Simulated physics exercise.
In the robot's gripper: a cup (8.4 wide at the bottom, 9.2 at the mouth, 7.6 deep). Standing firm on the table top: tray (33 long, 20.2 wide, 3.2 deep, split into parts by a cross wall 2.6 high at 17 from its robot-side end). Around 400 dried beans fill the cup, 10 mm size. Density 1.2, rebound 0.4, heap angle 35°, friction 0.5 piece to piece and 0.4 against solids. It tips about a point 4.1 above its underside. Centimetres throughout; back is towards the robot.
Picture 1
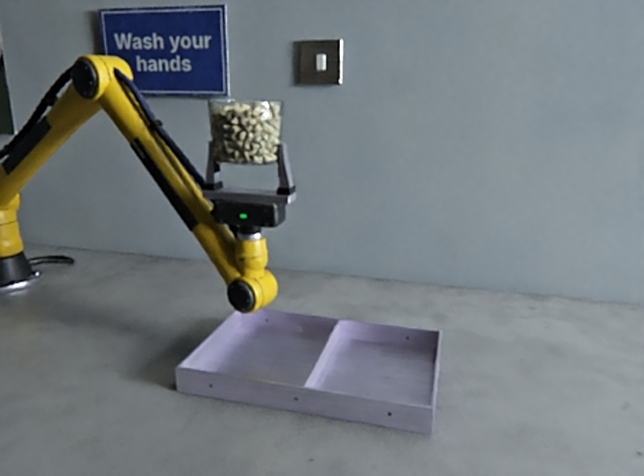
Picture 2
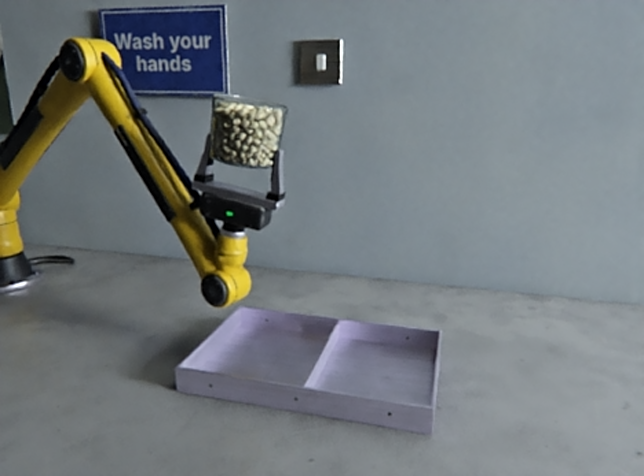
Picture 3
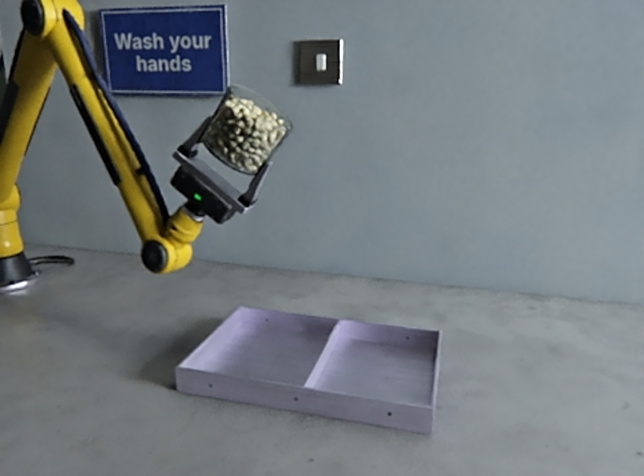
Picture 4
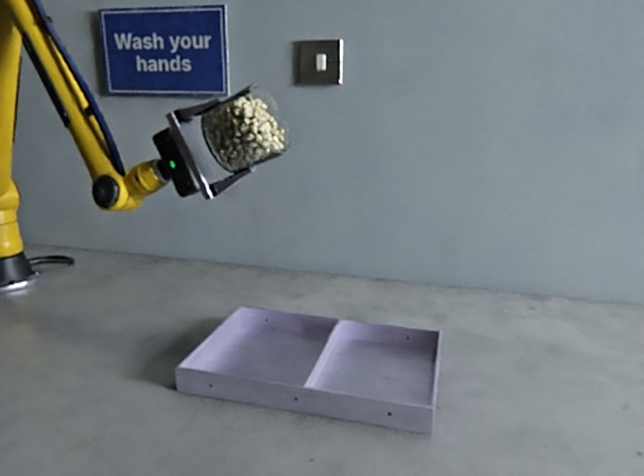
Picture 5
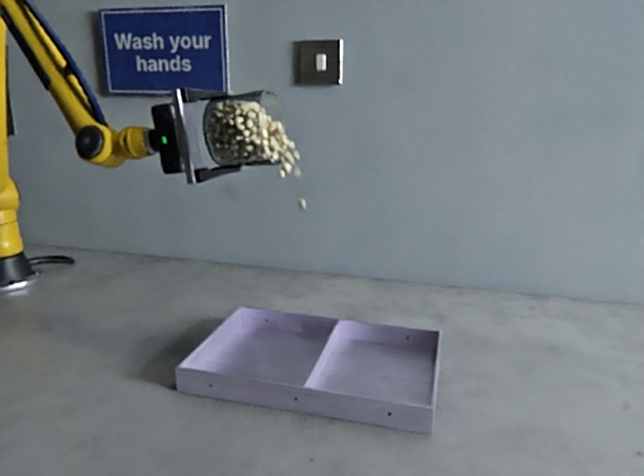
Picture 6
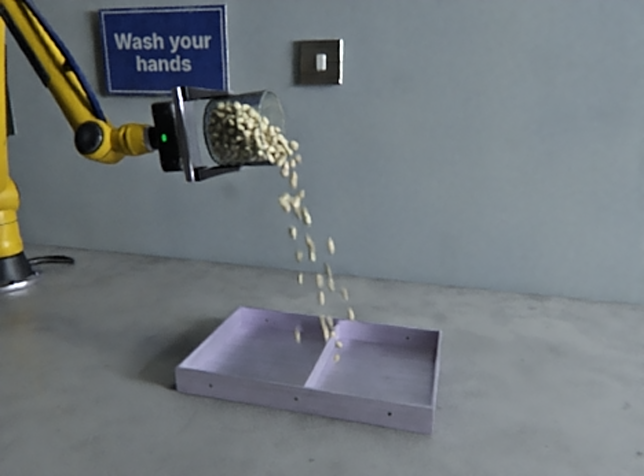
The video shows a yellow robot arm holding a clear cup of pale beans above a divided lilac tray, then tilting it rightward until beans pour over its rim and fall toward the tray, some reaching it.
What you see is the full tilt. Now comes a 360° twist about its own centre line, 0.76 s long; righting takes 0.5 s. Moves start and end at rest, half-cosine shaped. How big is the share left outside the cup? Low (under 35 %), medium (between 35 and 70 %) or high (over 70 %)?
Answer: Medium; between 35 and 70 % of the dried beans finish outside the cup.
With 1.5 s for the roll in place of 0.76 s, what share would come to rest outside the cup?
Then about 60 per cent.
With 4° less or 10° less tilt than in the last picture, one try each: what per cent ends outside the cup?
About 40 and 25 per cent.
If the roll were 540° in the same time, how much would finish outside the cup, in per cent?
In that case some 45 per cent.
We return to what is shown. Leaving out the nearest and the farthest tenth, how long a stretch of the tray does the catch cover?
Roughly 20 cm.
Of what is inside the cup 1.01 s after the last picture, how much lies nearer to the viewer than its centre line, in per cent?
Roughly 40 per cent.
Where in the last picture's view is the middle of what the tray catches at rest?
Around (333, 364).
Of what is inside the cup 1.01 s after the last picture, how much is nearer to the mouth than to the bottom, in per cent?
Roughly 35 per cent.
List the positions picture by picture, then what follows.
In the first frame, cup middle at (247, 133), upright; upper third of the load around (246, 118), from x 215 to 275, top at y 110; 398 in the cup.
In the second frame, cup middle at (247, 133), tipped 10°; upper third of the load around (245, 118), from x 215 to 280, top at y 105.
In the third frame, cup middle at (246, 132), tipped 36°; upper third of the load around (242, 118), from x 210 to 285, top at y 100.
In the fourth frame, cup middle at (245, 131), tipped 65°; upper third of the load around (242, 116), from x 210 to 280, top at y 95.
In the fifth frame, cup middle at (245, 131), tipped 83°; upper third of the load around (240, 117), from x 210 to 300, top at y 105; 392 in the cup, 6 in flight or on a rim.
In the sixth frame, cup middle at (245, 130), tipped 84°; upper third of the load around (236, 121), from x 210 to 350, top at y 105; 361 in the cup, 6 in the far-side part, 1 in the robot-side part, 30 in flight or on a rim.
Then, 0.50 s later, tipped 84°, highest piece 37 above the table; 276 in the cup, 42 in the far-side part, 39 in the robot-side part, 41 in flight or on a rim.
Then, 1.01 s later, tipped 43°, highest piece 35 above the table; 207 in the cup, 95 in the far-side part, 86 in the robot-side part, 1 on the table or floor, 9 in flight or on a rim.
Then, 1.46 s later, upright, highest piece 36 above the table; 207 in the cup, 101 in the far-side part, 87 in the robot-side part, 3 on the table or floor.
Then, 2.16 s later, upright, highest piece 36 above the table; 207 in the cup, 101 in the far-side part, 87 in the robot-side part, 3 on the table or floor.
At rest, 207 in the cup, 101 in the far-side part, 87 in the robot-side part, 3 on the table or floor. That is 48 % outside the cup.
